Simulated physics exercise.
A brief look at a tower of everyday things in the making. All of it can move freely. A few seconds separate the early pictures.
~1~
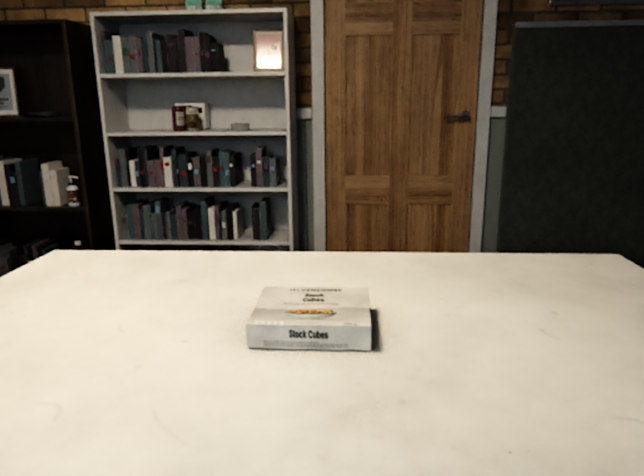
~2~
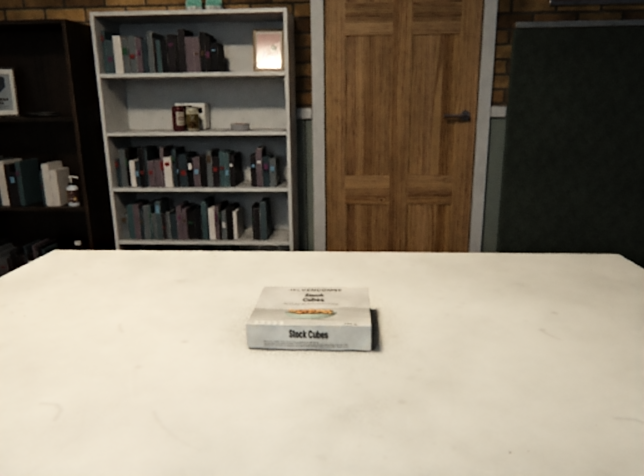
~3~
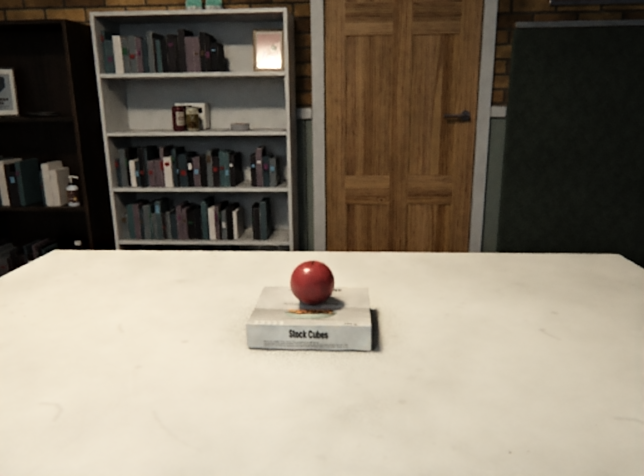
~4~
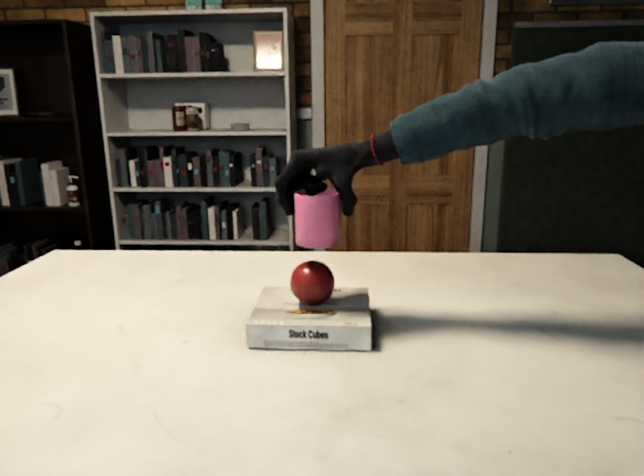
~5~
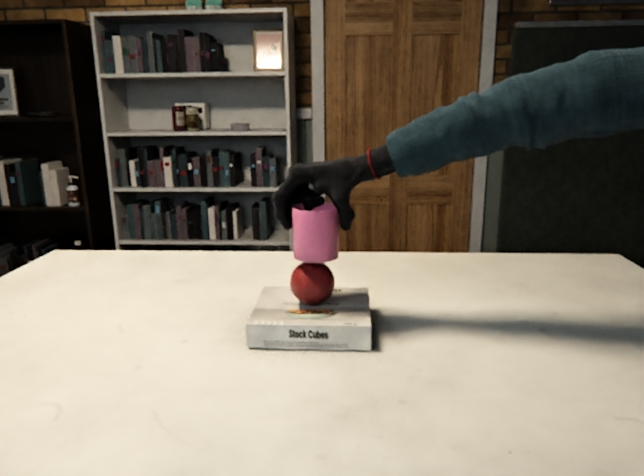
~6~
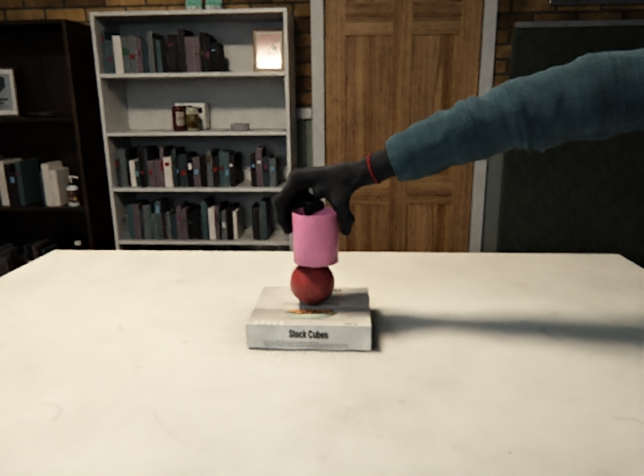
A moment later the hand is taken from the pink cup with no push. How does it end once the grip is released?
It ends with the pile collapsed.
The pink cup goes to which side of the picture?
Direction of travel: Rightward.
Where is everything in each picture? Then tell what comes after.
In the first frame, the last thing is not in view yet; white packet (313, 316).
In the second frame, the last thing is not in view yet; white packet (313, 316).
In the third frame, the last thing is not in view yet; white packet (313, 316).
The fourth frame shows still above its spot; pink cup (318, 217); white packet (313, 316).
The fifth frame shows still above its spot; pink cup (316, 232); white packet (313, 316).
The sixth frame shows in place under the hand; pink cup (316, 237); white packet (313, 316).
Then, 0.40 s on from there, pink cup now fallen.
Then, 0.60 s on from there, things are still on the move.
In the end, fallen, pink cup; the other 2 unmoved. At the end, from the last picture's camera, pink cup near (412, 306). The pile loses its balance.
